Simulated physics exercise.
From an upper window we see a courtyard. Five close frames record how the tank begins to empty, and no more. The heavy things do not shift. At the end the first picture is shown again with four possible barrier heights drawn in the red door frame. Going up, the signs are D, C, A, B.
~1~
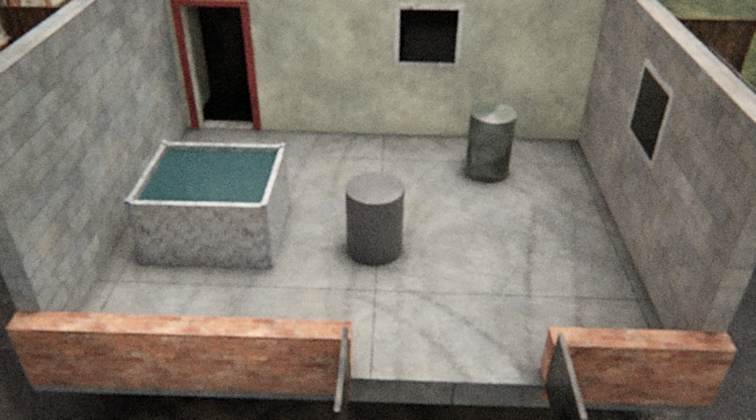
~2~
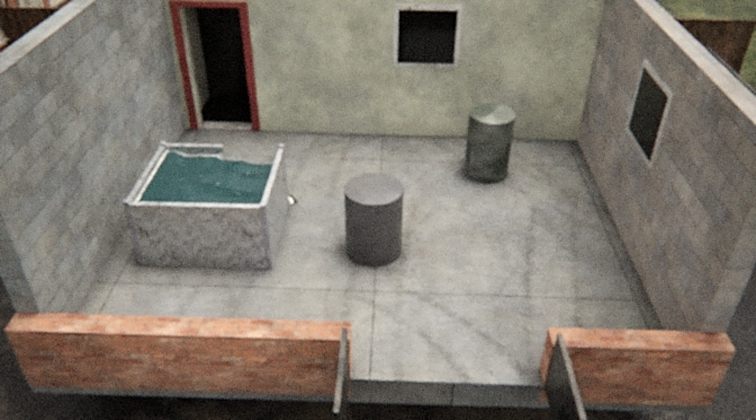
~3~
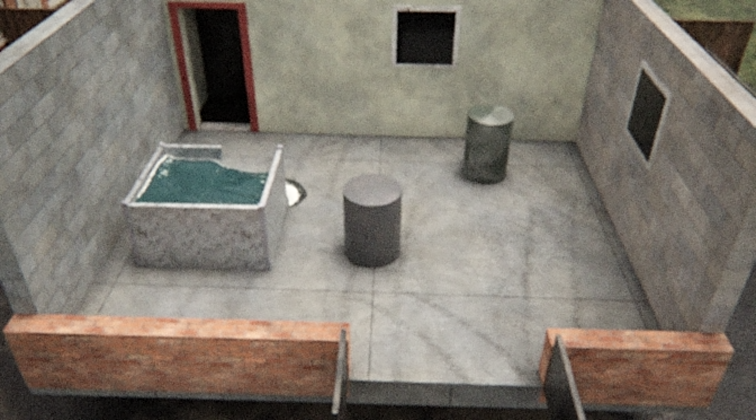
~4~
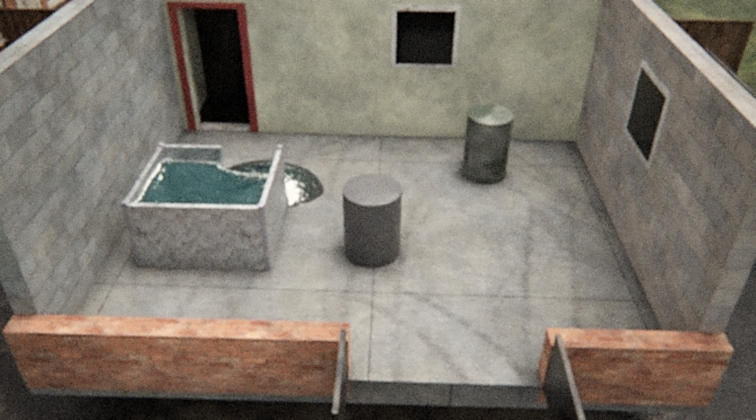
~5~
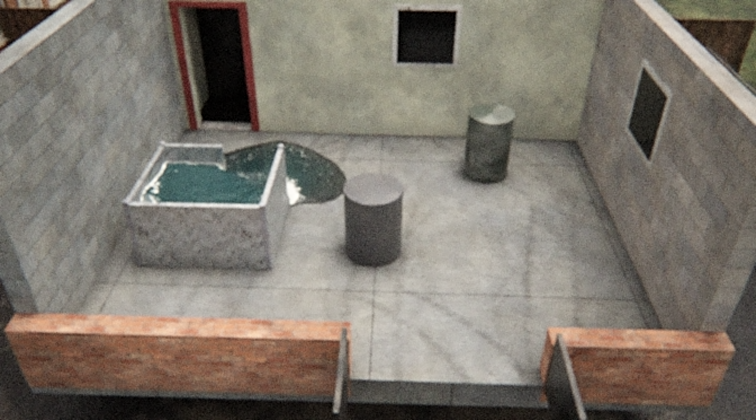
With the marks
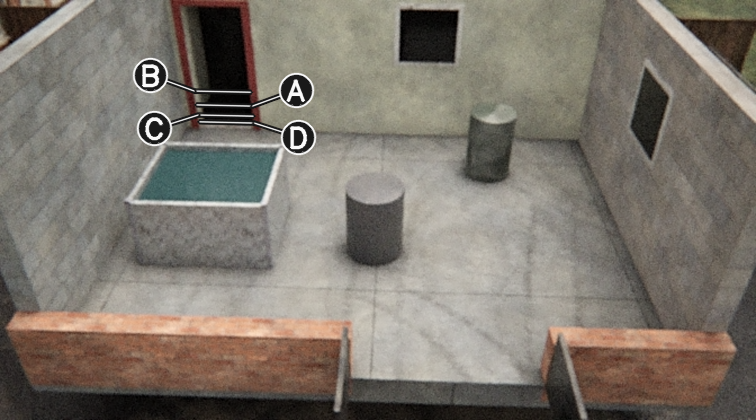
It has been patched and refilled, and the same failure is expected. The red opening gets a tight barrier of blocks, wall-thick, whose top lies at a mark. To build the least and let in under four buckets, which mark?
Use line C.
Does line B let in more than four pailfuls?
No, that is safe.
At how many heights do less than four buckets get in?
Three.
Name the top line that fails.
That is line D.
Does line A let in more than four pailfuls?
No, not at all.
On the marked copy, A at (224, 105); B at (222, 91); C at (225, 115); D at (226, 122); from the bottom up D, C, A, B.
For line A, nothing gets over.
For line B, nothing gets over.
For line C, a bucket or two gets in.
For line D, about 11 bucketfuls get in.
